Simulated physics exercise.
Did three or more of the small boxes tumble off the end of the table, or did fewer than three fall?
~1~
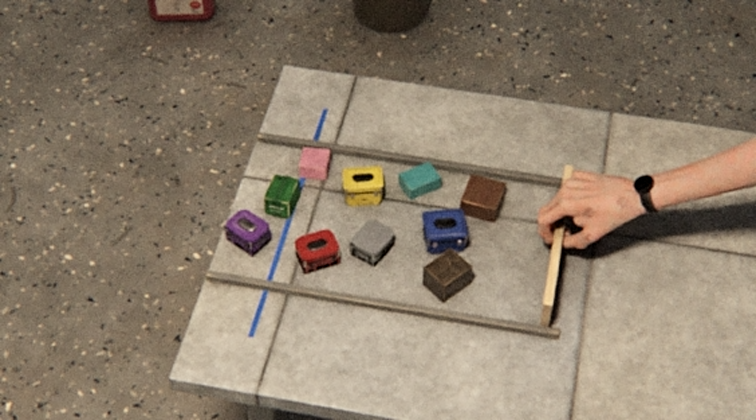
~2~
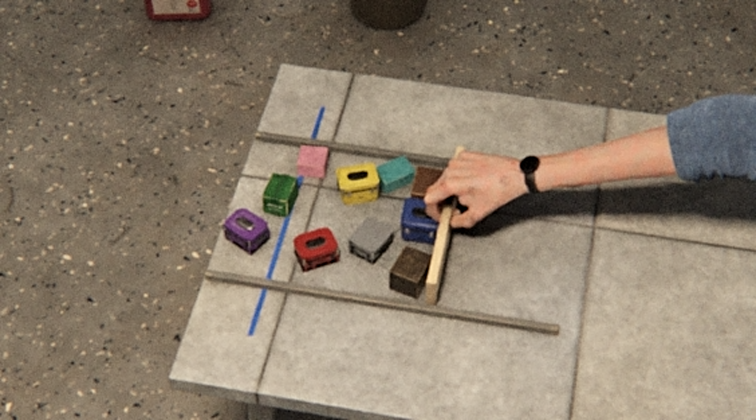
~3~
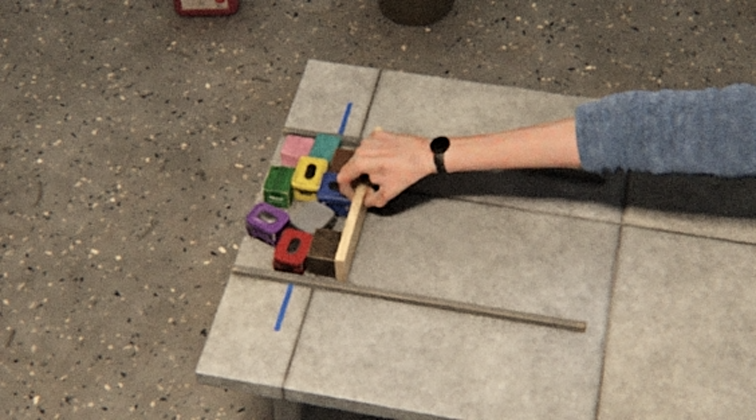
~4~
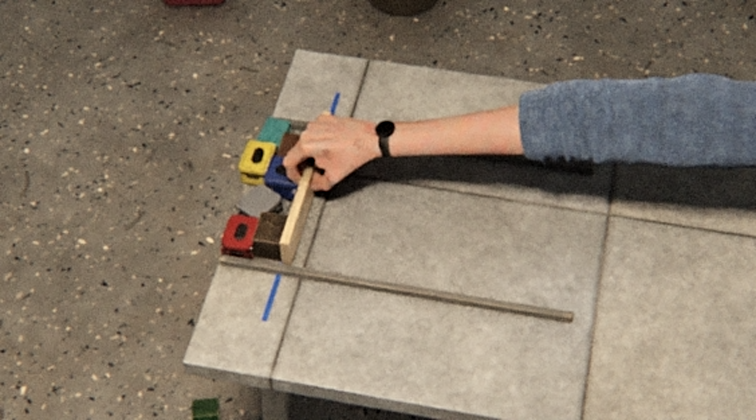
Three or more tumbled off the end. The green one ended up down on the floor, and the purple and pink ones were gone from the tabletop too.
On a grey stone tabletop, a hand pushed an upright wooden board left between two rails, bunching up small colourful boxes until the green one dropped to the floor, the purple and pink ones were gone, and others stayed by the edge.
